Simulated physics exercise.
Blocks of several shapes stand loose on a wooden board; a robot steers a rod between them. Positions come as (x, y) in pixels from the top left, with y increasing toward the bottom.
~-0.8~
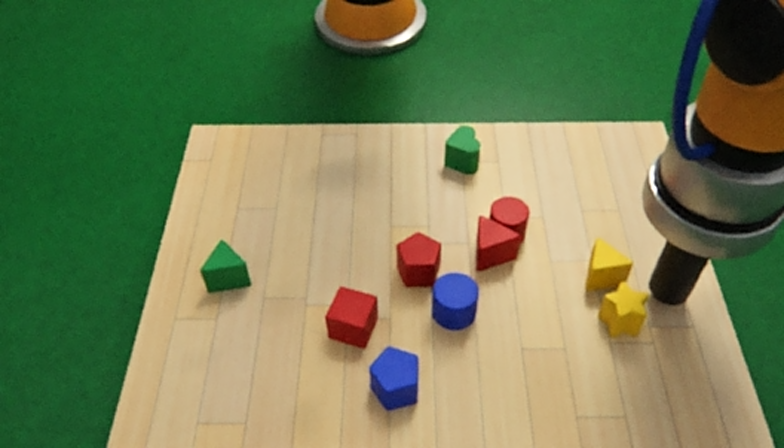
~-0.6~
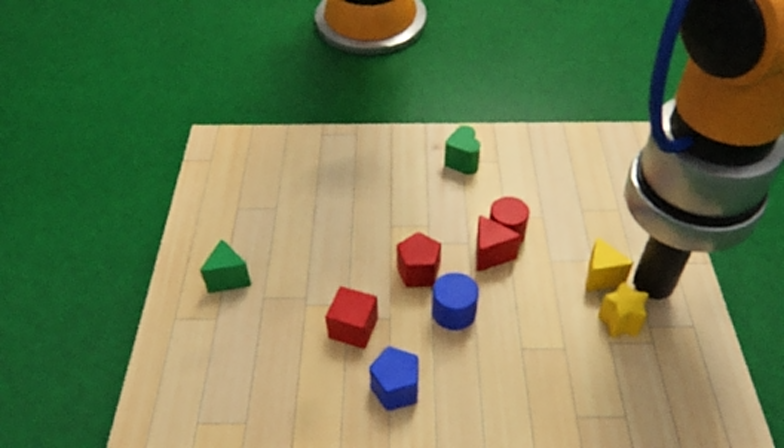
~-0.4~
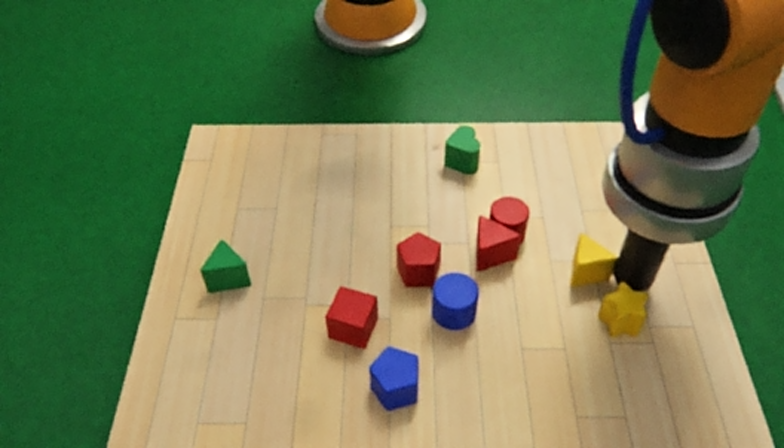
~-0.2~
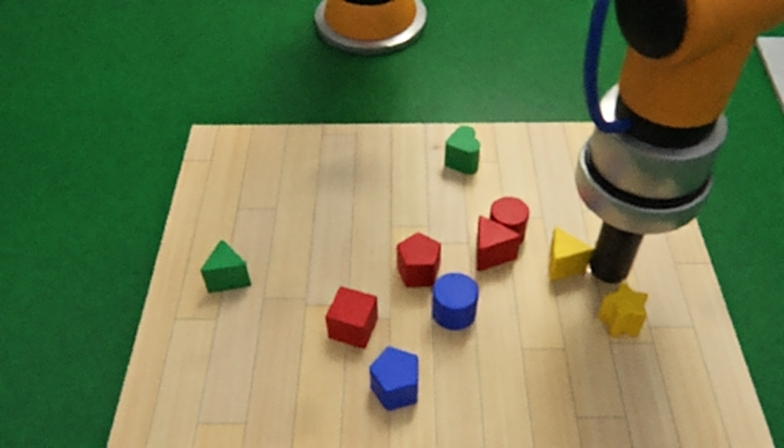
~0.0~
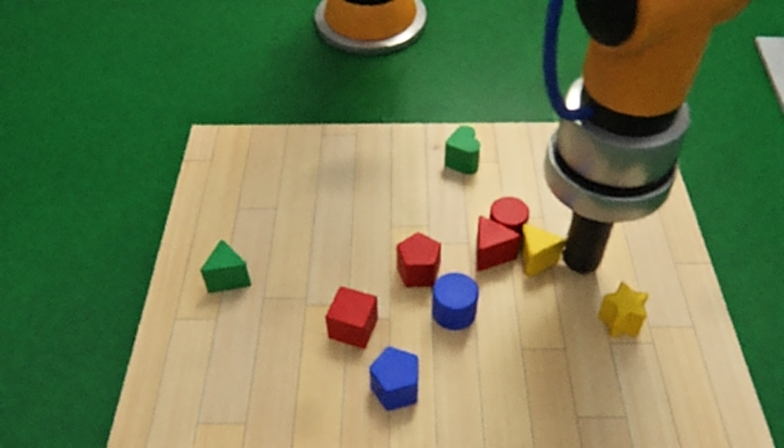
The clip opens on colored blocks scattered across a wooden board, with a robot arm's dark rod beside the yellow triangle and star at the right. The rod moves left between them and pushes the triangle leftward, away from the star and close to the red triangle and round block.
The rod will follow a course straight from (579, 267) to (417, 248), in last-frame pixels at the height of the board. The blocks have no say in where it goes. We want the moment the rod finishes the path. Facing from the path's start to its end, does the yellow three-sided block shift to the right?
In short: Yes.
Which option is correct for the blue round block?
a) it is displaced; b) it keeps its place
Correct choice: B.
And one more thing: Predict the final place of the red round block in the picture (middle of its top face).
It will likely be found at (493, 199).
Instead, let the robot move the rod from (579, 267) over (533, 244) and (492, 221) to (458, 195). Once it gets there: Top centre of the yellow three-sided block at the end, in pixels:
It should be at about (498, 232).
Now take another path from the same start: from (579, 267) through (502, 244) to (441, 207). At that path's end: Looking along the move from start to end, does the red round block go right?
Going by the path, yes.
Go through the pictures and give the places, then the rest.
In the first frame, tip of the rod at (669, 289), middles of tops, red five-sided block at (419, 249), blue round block at (456, 290), red three-sided block at (494, 232), red round block at (510, 210), yellow three-sided block at (608, 255).
In the second frame, rod at (653, 283), nothing pushed.
In the third frame, rod at (633, 276), yellow three-sided block at (593, 251).
In the fourth frame, rod at (609, 268), yellow three-sided block at (568, 244).
In the fifth frame, rod at (582, 258), red five-sided block at (419, 249), blue round block at (456, 290), red three-sided block at (494, 232), red round block at (510, 210), yellow three-sided block at (541, 238).
What follows on the original path. One third of the way, rod at (525, 251); red three-sided block at (465, 235), turned 15° clockwise; red round block at (500, 204); yellow three-sided block at (494, 229), turned 35° anticlockwise.
Two thirds of the way, rod at (471, 245); red five-sided block at (400, 252); red three-sided block at (439, 242); red round block at (493, 199); yellow three-sided block at (444, 215), turned 40° anticlockwise.
At the end, rod at (417, 239); red five-sided block at (379, 259), turned 10° clockwise; blue round block unmoved; red three-sided block at (418, 253), turned 20° anticlockwise; red round block at (493, 199); yellow three-sided block at (409, 201), turned 15° clockwise.
